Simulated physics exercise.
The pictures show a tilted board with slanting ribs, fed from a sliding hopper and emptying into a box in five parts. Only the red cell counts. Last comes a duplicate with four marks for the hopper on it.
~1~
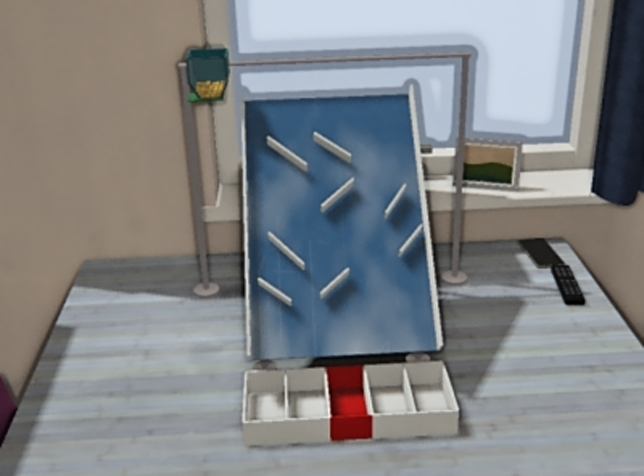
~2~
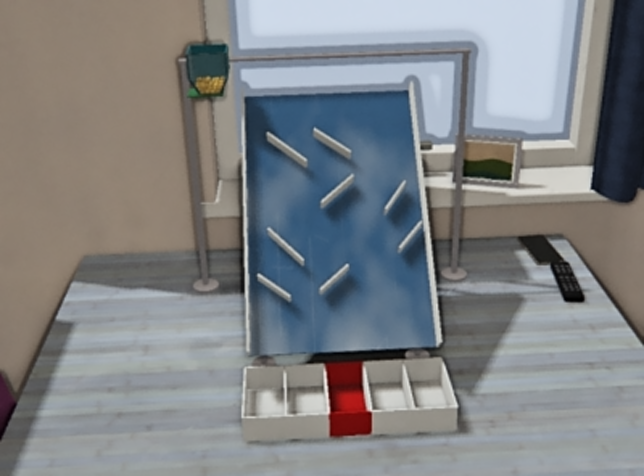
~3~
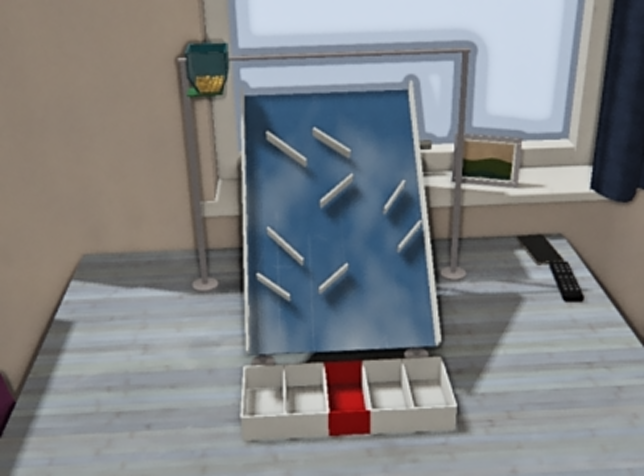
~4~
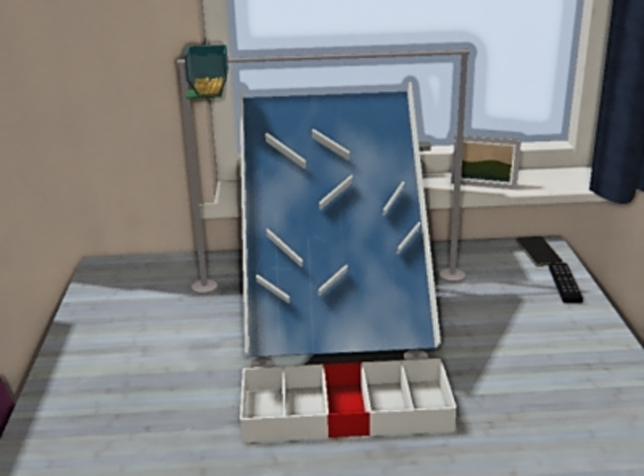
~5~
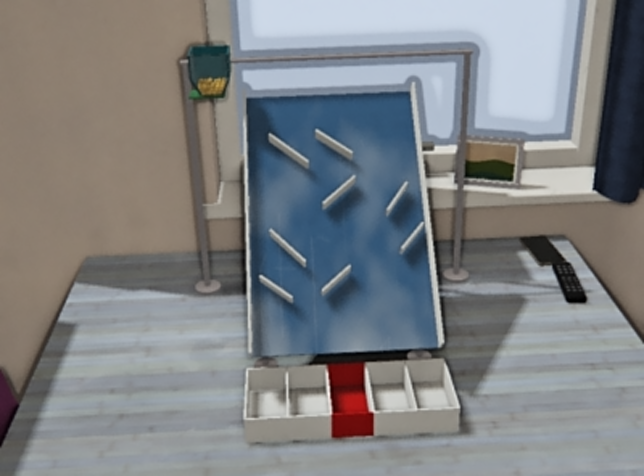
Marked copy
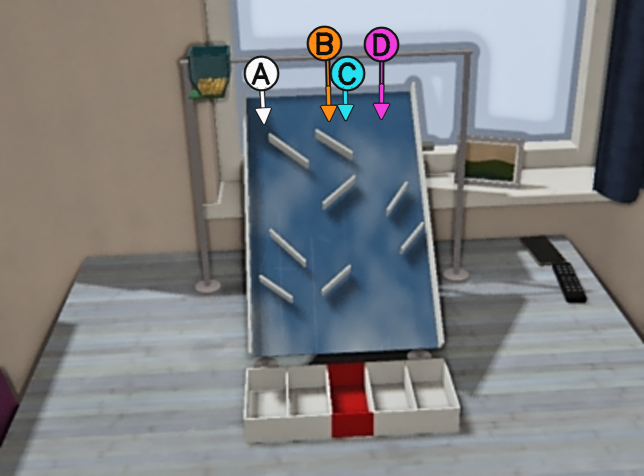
Nothing moves but a slight jitter of the view over a tilted blue board with slanting ribs, hopper and red-celled box.
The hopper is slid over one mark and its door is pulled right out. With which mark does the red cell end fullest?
D beats the others.
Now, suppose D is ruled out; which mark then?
It is C.
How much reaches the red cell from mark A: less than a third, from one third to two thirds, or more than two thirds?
It is less than a third.
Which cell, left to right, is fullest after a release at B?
The fourth from the left.
On the marked copy, mark A meets the board at (263, 118); mark B meets the board at (328, 115); mark C meets the board at (345, 114); mark D meets the board at (381, 113).
For mark A, close to a quarter in the red cell, the bulk in other cells.
For mark B, close to a quarter in the red cell, close to two thirds in other cells, only a few outside the box.
For mark C, close to a third in the red cell, close to half in other cells, a small share outside the box.
For mark D, close to two thirds in the red cell, close to a quarter in other cells, only a few held on the board, only a few outside the box.
